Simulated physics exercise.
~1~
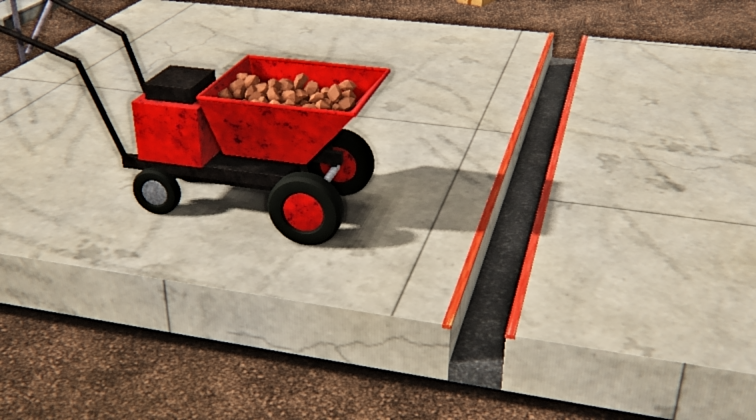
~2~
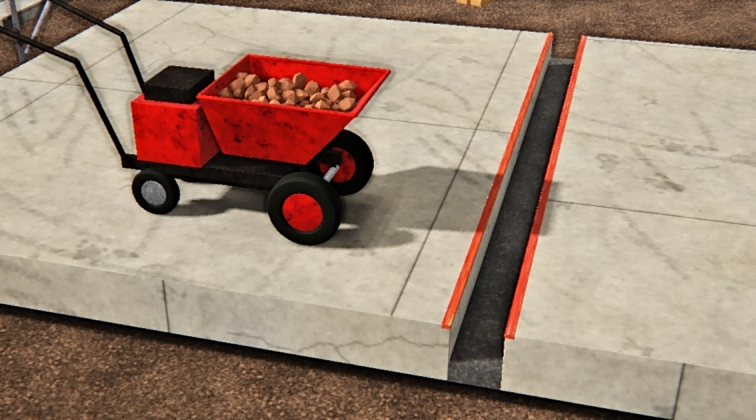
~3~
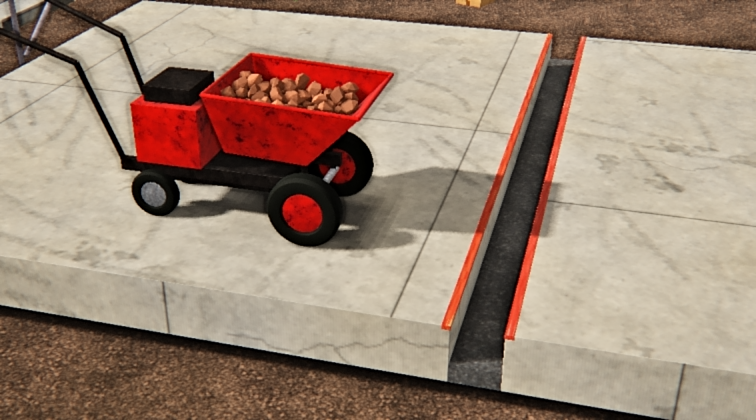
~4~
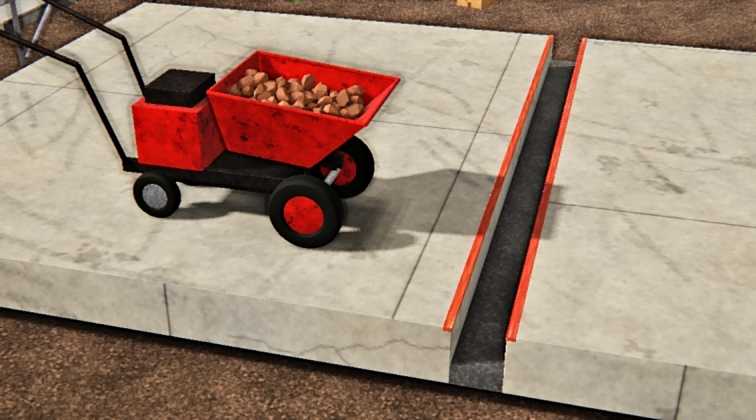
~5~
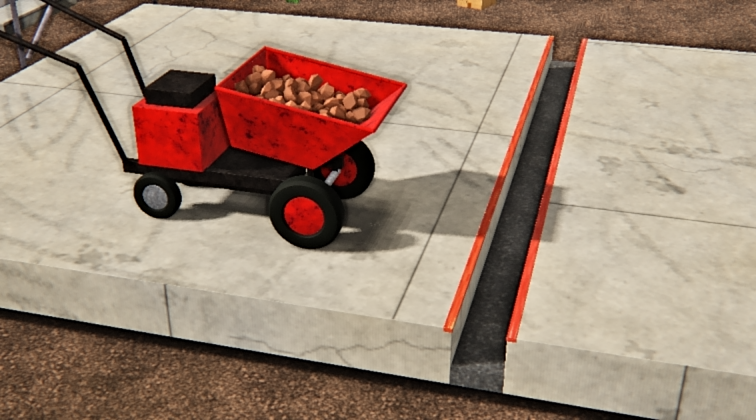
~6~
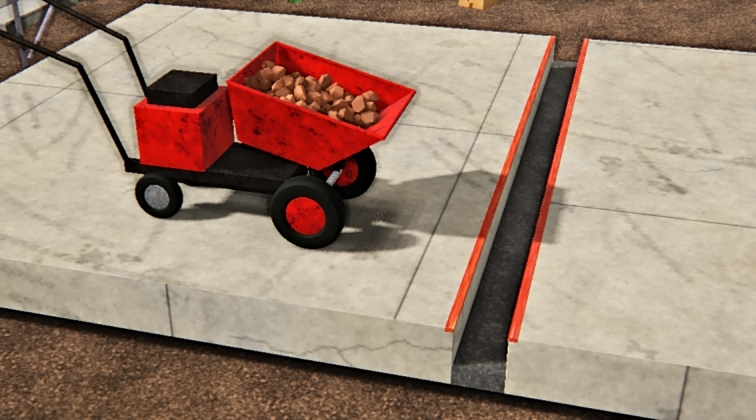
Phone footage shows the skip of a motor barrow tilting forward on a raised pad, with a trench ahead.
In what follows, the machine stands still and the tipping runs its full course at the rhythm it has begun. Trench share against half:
Under.
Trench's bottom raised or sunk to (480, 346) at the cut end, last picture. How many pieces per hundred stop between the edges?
About 30 %.
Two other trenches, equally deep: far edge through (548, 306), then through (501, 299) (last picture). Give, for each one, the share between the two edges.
The first try comes out at 40 percent and the second at 30 percent.
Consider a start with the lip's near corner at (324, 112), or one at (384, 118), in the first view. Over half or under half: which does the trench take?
Stop 1: Short of half. Stop 2: Beyond half.
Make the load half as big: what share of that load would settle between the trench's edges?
Some 30 per cent.
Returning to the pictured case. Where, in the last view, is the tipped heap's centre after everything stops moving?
I'd place the middle at about (491, 259).
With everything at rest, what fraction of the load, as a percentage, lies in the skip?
Share in the skip: Around 35 %.
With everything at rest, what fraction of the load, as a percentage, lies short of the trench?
My estimate is close to 30 in a hundred.
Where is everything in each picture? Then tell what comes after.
In the first picture, lip of the skip (354, 115), level; top of the load (275, 96), lumps of rubble; first edge of the trench (459, 290); far edge (520, 299), the trench under half as wide as the skip, and about as deep as wide.
In the second picture, lip of the skip (355, 116), level; top of the load (275, 96).
In the third picture, lip of the skip (358, 119), tipped barely; top of the load (263, 102).
In the fourth picture, lip of the skip (365, 125), tipped a little; top of the load (269, 101).
In the fifth picture, lip of the skip (373, 131), tipped a little; top of the load (275, 100).
In the sixth picture, lip of the skip (383, 139), tipped clearly; top of the load (285, 97); first edge of the trench (462, 293); far edge (522, 302).
Just after the last frame, skip tipped steeply; every one in the skip.
A moment on, skip tipped steeply; the larger part in the skip; roughly a quarter short of the trench; just a few in or heaped over the trench; just a few falling.
Further on, skip tipped right over; roughly a third in the skip; roughly a quarter short of the trench; roughly a third in or heaped over the trench.
When it is over, skip tipped right over; roughly a third in the skip; roughly a quarter short of the trench; roughly a third in or heaped over the trench; not one beyond it.
